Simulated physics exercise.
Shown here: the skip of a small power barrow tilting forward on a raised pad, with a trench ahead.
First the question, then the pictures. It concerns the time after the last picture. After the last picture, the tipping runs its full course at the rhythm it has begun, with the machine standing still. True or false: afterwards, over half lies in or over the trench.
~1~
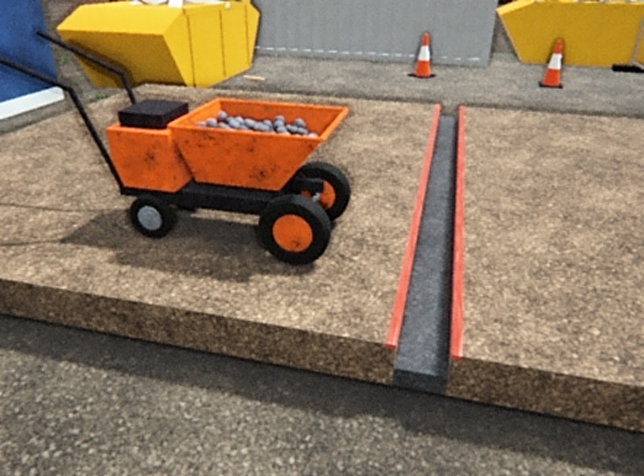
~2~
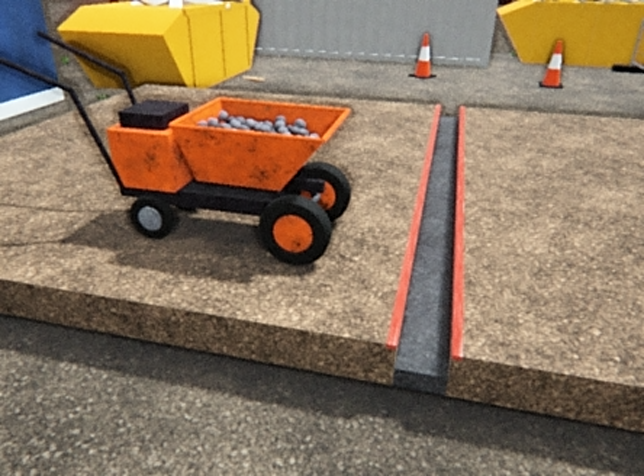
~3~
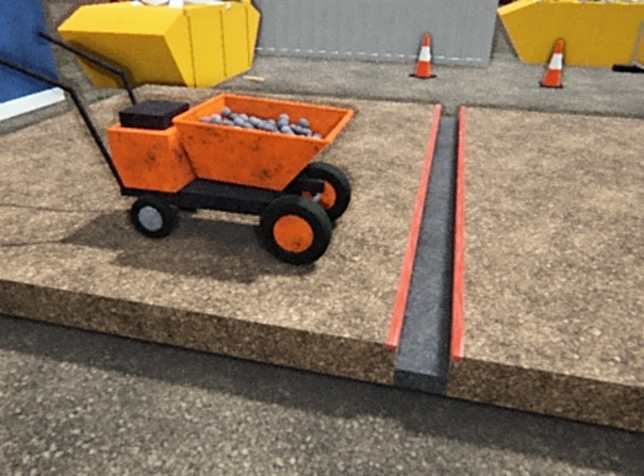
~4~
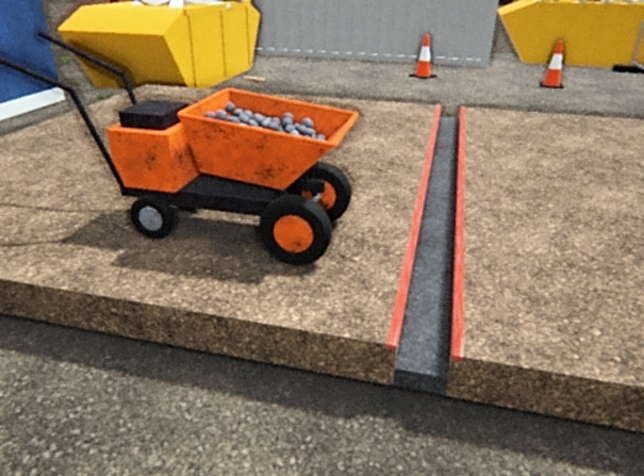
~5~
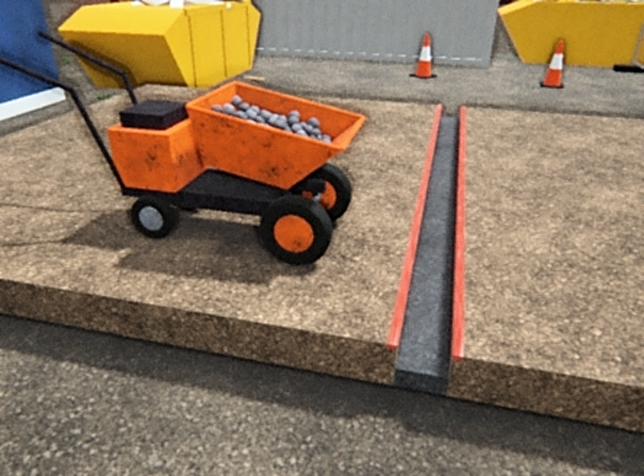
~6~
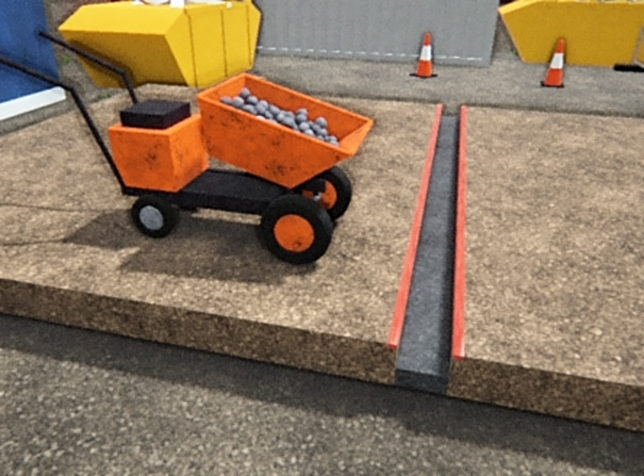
True.
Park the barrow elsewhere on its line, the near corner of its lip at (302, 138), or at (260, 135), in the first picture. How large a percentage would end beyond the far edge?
Position 1 near 0 %, position 2 near 0 %.
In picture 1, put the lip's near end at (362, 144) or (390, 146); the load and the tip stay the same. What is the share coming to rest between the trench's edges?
Close to 40 in a hundred, and close to 0 in a hundred.
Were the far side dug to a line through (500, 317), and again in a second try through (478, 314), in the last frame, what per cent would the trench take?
First case 80 %, second case 80 %.
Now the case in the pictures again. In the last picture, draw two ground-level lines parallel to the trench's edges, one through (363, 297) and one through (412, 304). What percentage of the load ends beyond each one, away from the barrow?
Result, first then second: 90 %, 70 %.
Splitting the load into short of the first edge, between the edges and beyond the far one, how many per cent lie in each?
Approximate split: Short 10 percent, between 70 percent, beyond 10 percent.
Just after the last frame, skip tipped steeply; every one in the skip.
A moment on, skip tipped right over; the larger part in the skip; just a few short of the trench; about a tenth in or heaped over the trench; just a few falling.
Further on, skip tipped right over; about a tenth in the skip; about a tenth short of the trench; roughly two thirds in or heaped over the trench; about a tenth beyond it.
When it is over, skip tipped right over; about a tenth in the skip; about a tenth short of the trench; roughly two thirds in or heaped over the trench; about a tenth beyond it.
